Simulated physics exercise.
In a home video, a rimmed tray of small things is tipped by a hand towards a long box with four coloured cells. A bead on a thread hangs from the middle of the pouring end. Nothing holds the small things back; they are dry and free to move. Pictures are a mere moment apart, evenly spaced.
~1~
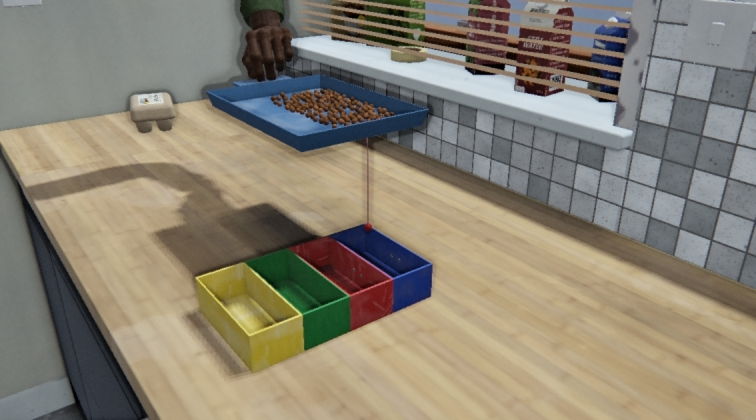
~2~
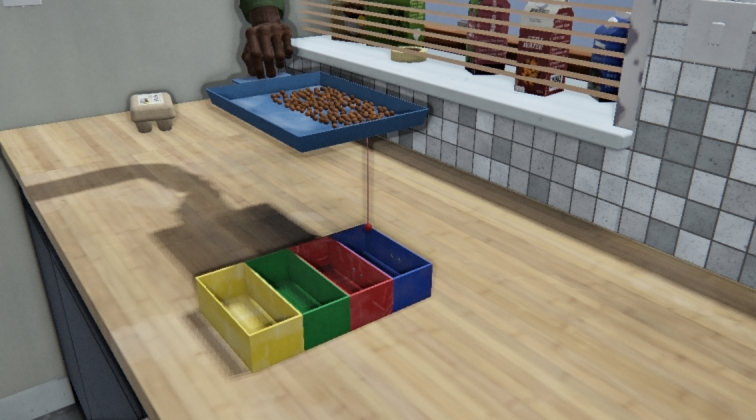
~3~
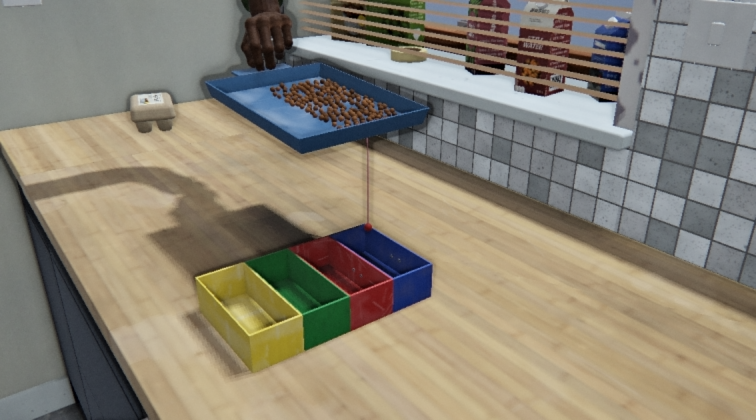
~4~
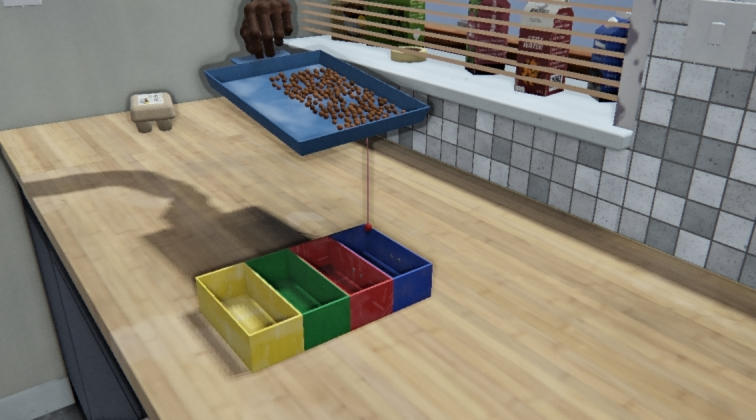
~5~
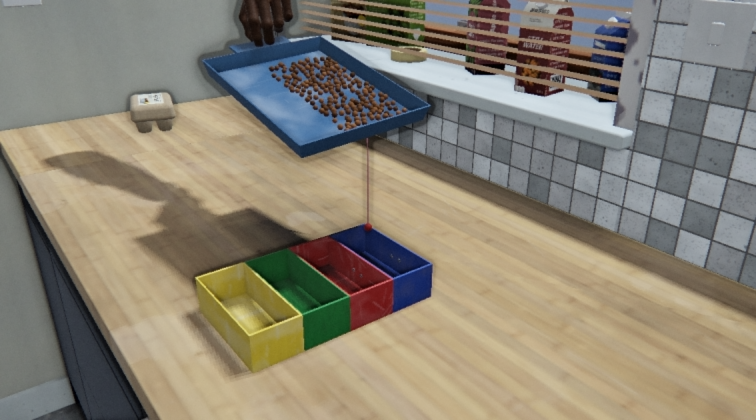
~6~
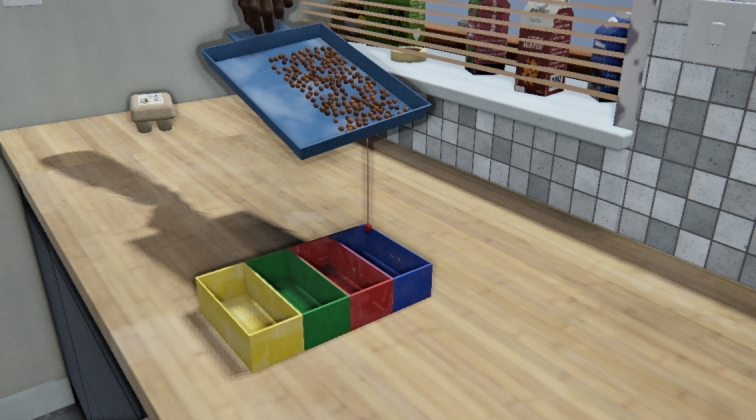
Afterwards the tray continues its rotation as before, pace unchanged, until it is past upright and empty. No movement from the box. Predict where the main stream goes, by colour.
I would say into the red one.
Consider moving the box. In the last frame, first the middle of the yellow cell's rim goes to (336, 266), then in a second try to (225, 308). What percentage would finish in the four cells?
Estimate: 80 % first, 100 % second.
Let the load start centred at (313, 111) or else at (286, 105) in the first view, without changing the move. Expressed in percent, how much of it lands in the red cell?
You'd see roughly 70 per cent first and roughly 70 per cent second.
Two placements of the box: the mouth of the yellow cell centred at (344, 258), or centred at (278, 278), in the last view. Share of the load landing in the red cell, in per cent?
First position: Some 0 %; second position: Some 10 %.
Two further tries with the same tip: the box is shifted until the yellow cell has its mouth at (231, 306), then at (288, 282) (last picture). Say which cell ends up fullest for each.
That red cell first, that green cell second.
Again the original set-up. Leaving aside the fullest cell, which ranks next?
That one is the green cell.
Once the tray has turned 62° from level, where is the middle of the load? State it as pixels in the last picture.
I'd mark it close to (330, 144).
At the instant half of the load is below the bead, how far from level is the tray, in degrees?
It's turned some 100 degrees by then.
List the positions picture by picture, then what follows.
The first picture shows corners of the pouring end at (301, 134) and (423, 109), level; middle of the load at (338, 108), cereal balls; bead on its thread at (368, 227); yellow cell at (277, 340); green cell at (327, 320); red cell at (372, 301); blue cell at (412, 285).
The second picture shows corners of the pouring end at (301, 135) and (423, 109), level; middle of the load at (338, 107).
The third picture shows corners of the pouring end at (301, 136) and (423, 108), tipped barely, lowest at the left corner; middle of the load at (337, 102).
The fourth picture shows corners of the pouring end at (301, 139) and (424, 106), tipped a little, lowest at the left corner; middle of the load at (338, 96).
The fifth picture shows corners of the pouring end at (302, 142) and (424, 105), tipped a little, lowest at the left corner; middle of the load at (338, 90).
The sixth picture shows corners of the pouring end at (302, 145) and (425, 104), tipped clearly, lowest at the left corner; middle of the load at (339, 85), about two thirds on the move; yellow cell at (277, 340); green cell at (327, 320); red cell at (372, 301); blue cell at (412, 285).
Soon, tray tipped steeply; most on the tray; a stray few in the green cell; a stray few in the yellow cell; a stray few in the red cell; a small part falling or outside the box.
A while on, tray tipped right over; about a quarter on the tray; about a quarter in the red cell; about a quarter in the green cell; a stray few in the blue cell; a stray few in the yellow cell; about a third falling or outside the box.
Towards the end, tray tipped past a quarter turn; about two thirds in the red cell; about a third in the green cell; a small part in the blue cell; a stray few in the yellow cell; a stray few falling or outside the box.
Finally, tray tipped past a quarter turn; about two thirds in the red cell; about a third in the green cell; a small part in the blue cell; a stray few in the yellow cell; a stray few outside the box.
